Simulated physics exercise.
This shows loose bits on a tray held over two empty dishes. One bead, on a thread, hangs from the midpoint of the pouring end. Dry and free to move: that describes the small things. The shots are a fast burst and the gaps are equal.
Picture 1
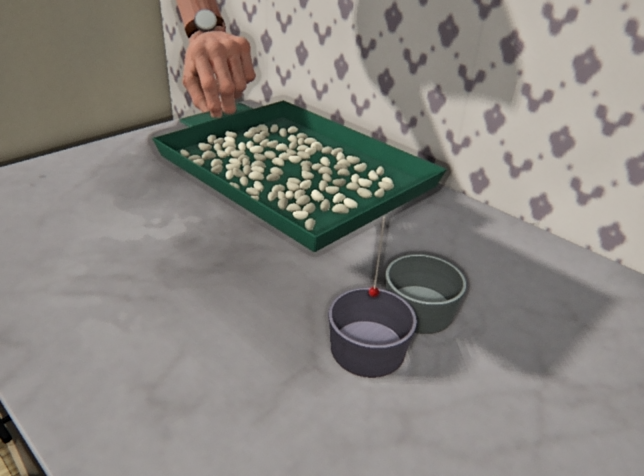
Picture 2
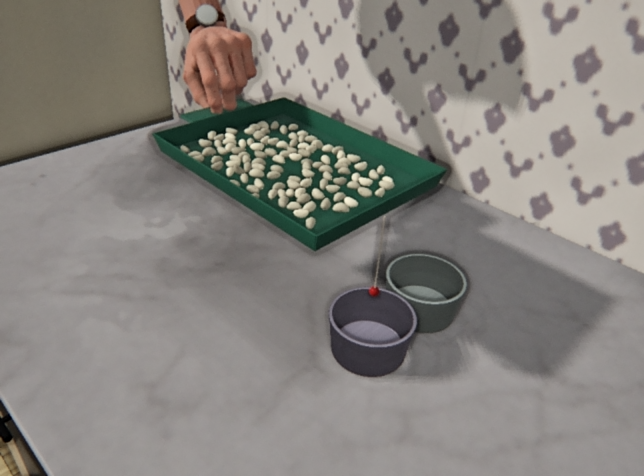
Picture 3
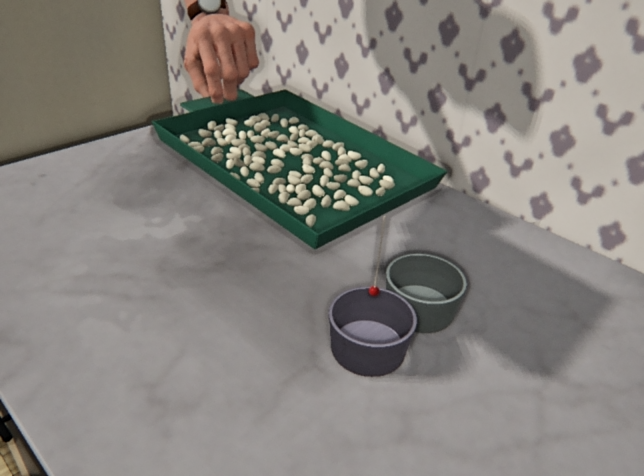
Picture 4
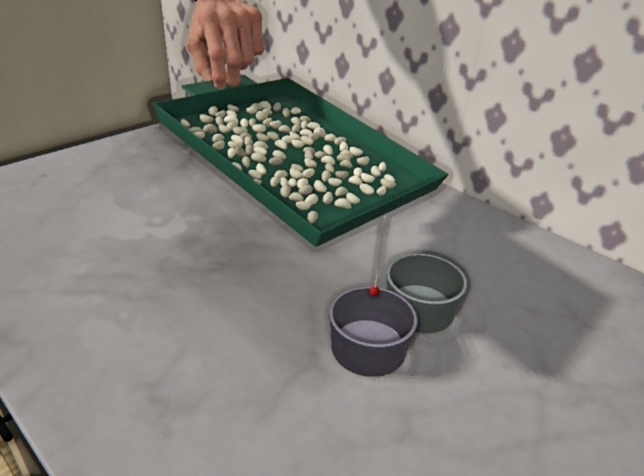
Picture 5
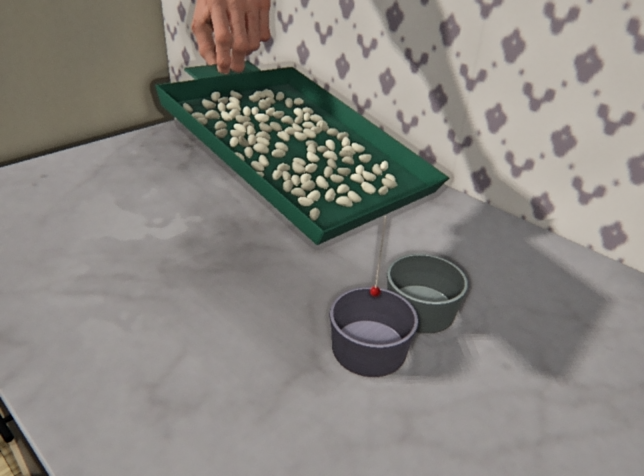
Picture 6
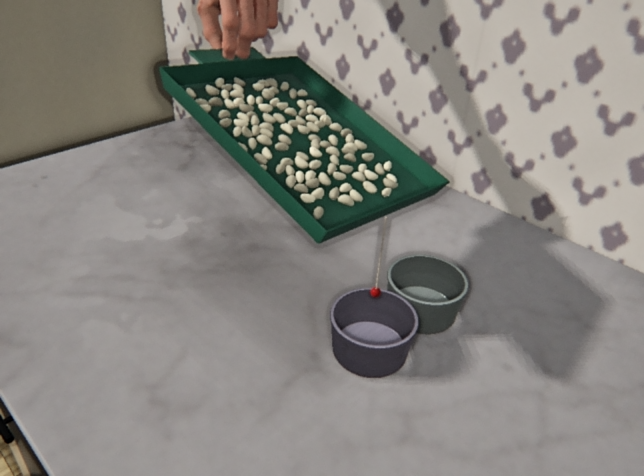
A green tray of white beans is held above a grey marbled counter beside a patterned wall, seen from above at an angle. A red bead hangs on a thread from its near end, over two empty dishes, purplish at left and grey-green at right. A hand wearing a watch rises at the far end, which lifts steadily while the tray tilts slightly rightward and the camera stays still.
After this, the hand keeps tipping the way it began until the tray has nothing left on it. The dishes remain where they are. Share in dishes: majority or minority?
Between them the dishes get the bulk of it.
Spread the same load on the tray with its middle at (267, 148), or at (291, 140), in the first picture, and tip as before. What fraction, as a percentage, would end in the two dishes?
Close to 80 %, followed by close to 90 %.
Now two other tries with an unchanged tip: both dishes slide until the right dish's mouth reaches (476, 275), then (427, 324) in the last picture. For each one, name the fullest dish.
First try: The left-side dish; second try: The right-side dish.
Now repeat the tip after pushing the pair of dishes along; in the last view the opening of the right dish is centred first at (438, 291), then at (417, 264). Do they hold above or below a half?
At place one in excess of half; at place two not up to half.
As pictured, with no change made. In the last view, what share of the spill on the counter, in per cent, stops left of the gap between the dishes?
It comes out at roughly 0 percent.
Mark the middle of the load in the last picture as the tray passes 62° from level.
Near (407, 179).
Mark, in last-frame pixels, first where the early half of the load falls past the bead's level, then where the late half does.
Initially about (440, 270); subsequently about (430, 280).
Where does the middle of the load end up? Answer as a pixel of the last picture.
Around (432, 310).
Shortly afterwards, tray tipped steeply; all but a few on the tray; only a few in the air.
Next, tray tipped past a quarter turn; near two thirds on the tray; near a quarter in the right dish; a little outside both; a little in the air.
Some moments later, tray tipped past a quarter turn; a little in the left dish; near two thirds in the right dish; near a quarter outside both.
In the end, tray tipped past a quarter turn; a little in the left dish; near two thirds in the right dish; near a quarter outside both.
